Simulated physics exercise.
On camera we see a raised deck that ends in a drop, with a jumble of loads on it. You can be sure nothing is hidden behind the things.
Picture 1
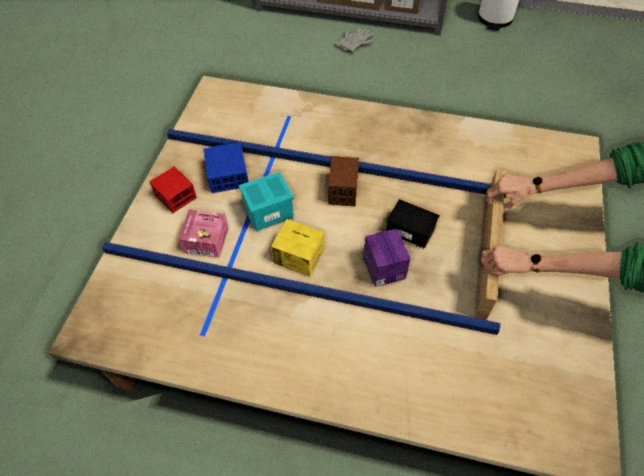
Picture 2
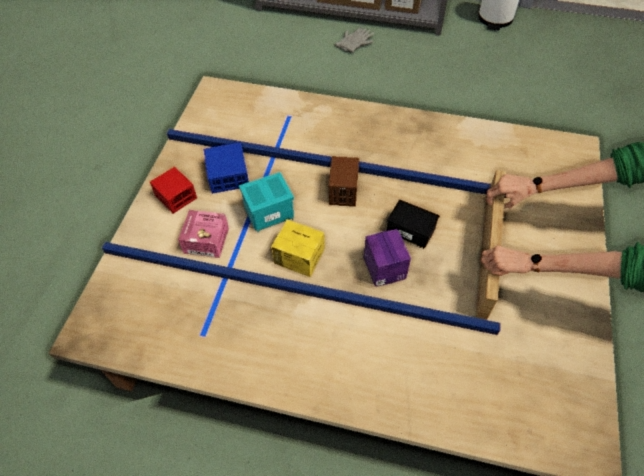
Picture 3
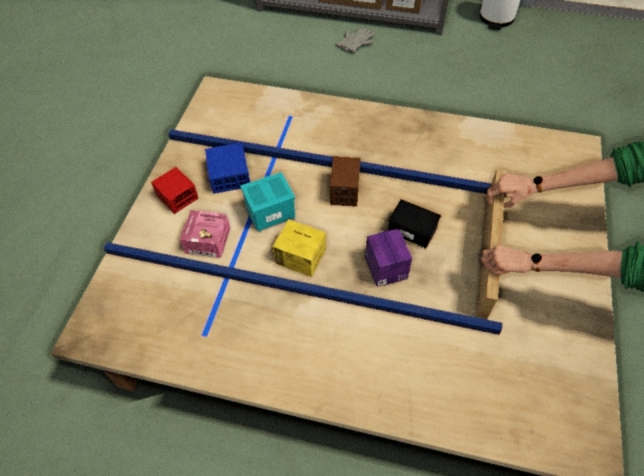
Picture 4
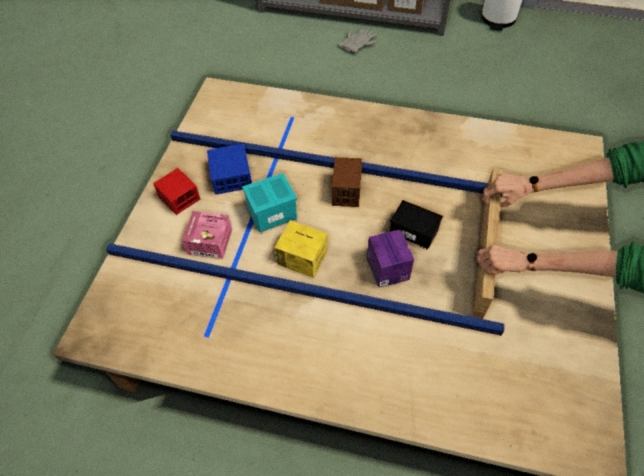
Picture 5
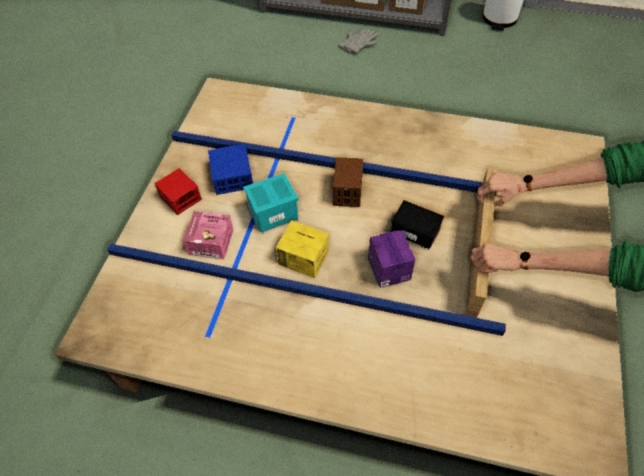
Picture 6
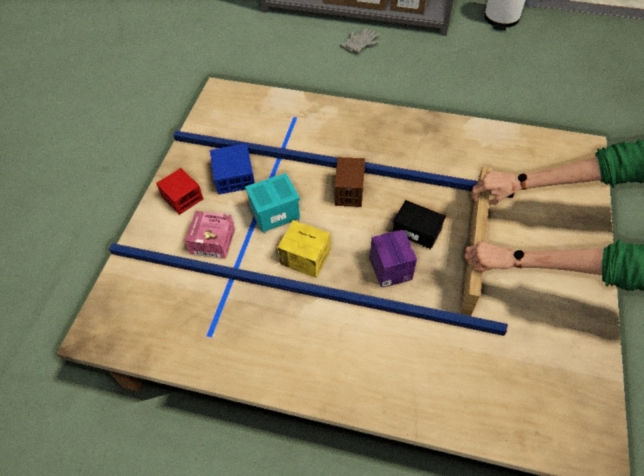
The clip shows two hands gripping a wooden plank at the right of a tabletop with colourful boxes and crates between two blue rails; the boxes stay in place as the hands slide the plank slightly left.
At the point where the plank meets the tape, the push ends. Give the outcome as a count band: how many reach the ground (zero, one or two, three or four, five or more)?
Nothing goes over.
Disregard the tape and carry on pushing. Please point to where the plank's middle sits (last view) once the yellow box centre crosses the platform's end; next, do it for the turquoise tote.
I reckon its middle sits around (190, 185) and then around (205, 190).
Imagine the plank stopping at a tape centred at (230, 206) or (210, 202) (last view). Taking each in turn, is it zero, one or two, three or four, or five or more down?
First tape: Just one or two; second tape: Either one or two.
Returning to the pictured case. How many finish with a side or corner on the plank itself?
It touches 3.
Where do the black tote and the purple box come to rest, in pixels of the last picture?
The black tote settles near (238, 198); as for the purple box, near (232, 221).
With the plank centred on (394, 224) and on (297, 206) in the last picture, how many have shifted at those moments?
The number moved is 2 and then 6.
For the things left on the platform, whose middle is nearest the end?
The red crate is the one.
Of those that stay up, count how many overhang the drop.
I'd put it at 1.
Soon after, none off yet; red crate at rest near (180, 191); blue crate at rest near (233, 169); pink box at rest near (211, 235).
Then, none off yet; red crate at rest near (180, 191); blue crate at rest near (232, 169); pink box moved a little near (192, 230).
At rest, the number that fall off is zero.
